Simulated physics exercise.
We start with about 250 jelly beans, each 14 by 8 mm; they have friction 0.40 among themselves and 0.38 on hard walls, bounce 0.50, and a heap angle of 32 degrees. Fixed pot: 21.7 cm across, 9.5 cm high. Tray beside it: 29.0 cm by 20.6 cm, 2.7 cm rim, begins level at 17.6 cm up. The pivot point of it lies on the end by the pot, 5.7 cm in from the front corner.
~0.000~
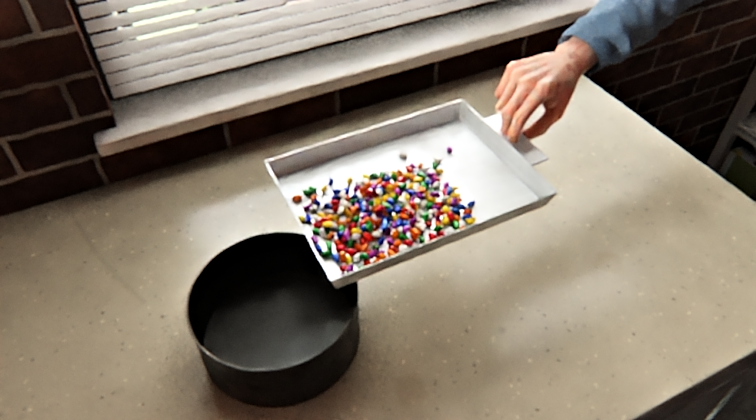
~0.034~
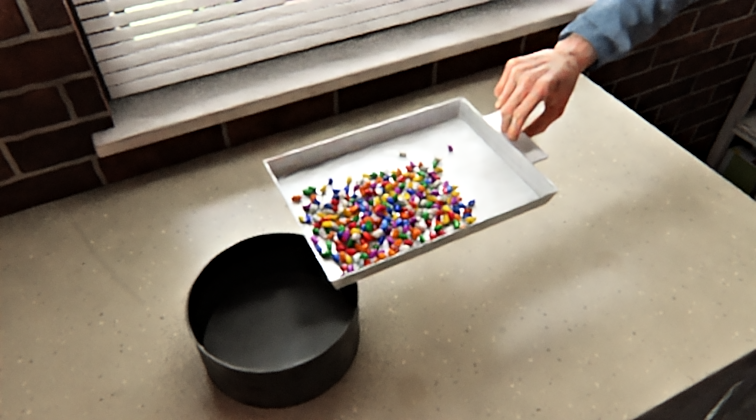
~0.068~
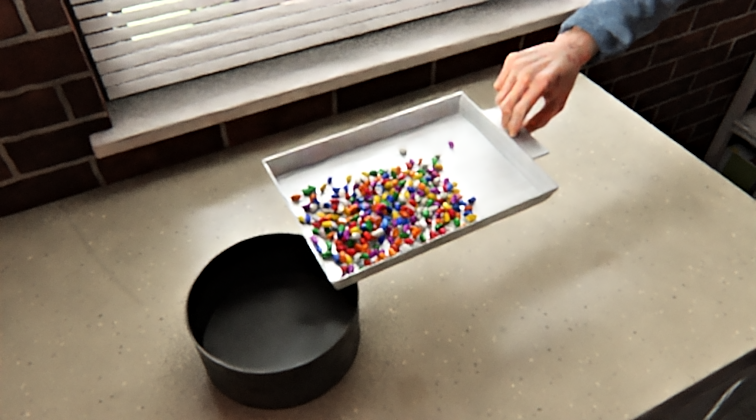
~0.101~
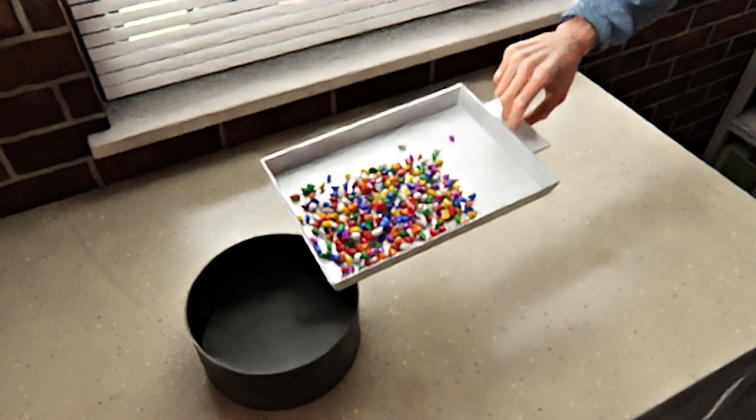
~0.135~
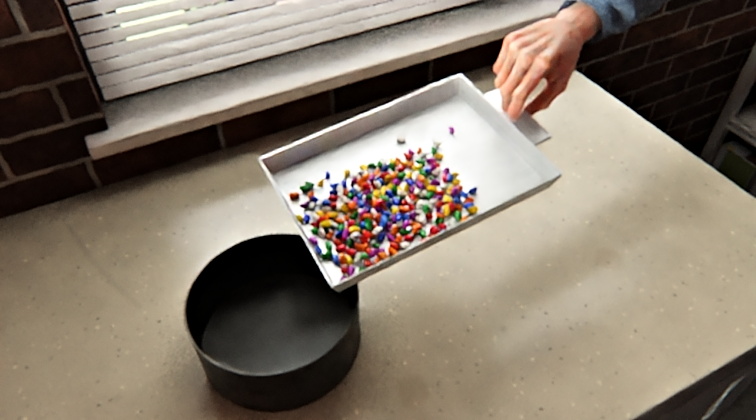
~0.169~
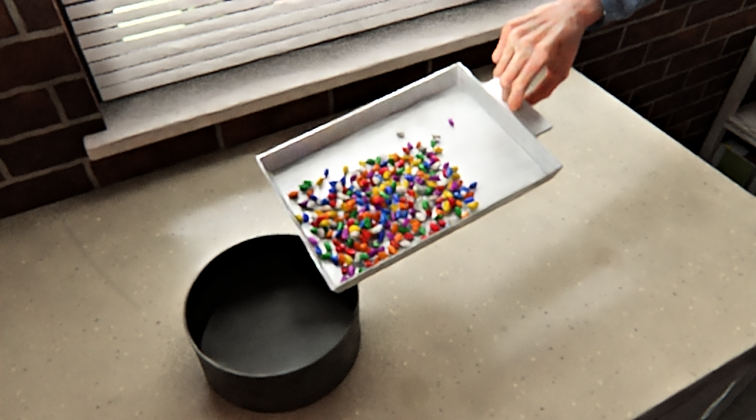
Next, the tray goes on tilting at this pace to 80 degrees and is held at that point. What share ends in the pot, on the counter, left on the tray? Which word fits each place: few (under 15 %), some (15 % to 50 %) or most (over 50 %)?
Pot gets most; counter gets some; tray gets few.
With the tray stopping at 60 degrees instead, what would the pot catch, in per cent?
It would be near 20 per cent.
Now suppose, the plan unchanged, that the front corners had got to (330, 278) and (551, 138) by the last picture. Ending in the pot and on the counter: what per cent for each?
Pot 65; counter 10.
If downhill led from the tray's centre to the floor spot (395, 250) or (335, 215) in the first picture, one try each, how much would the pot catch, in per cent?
Approximately 25 percent, then 70 percent.
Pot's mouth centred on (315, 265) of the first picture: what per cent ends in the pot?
25 %.
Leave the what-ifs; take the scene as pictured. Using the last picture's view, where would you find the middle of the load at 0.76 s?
Near pixel (328, 245).
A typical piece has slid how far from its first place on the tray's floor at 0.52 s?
By then it sits near 2 cm from where it began.
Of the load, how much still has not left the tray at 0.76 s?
I'd say close to 100 per cent.
Then, at 0.52 s, tilt 44 degrees; the tray holds 100 %, the pot 0 %.
After 0.76 s, tilt 67 degrees; the tray holds 100 %, the pot 0 %.
After 1.11 s, tilt 80 degrees; the tray holds 30 %, the pot 45 %.
By 2.6 s all is still; pot 70 %, counter 25 %, tray 5 %.
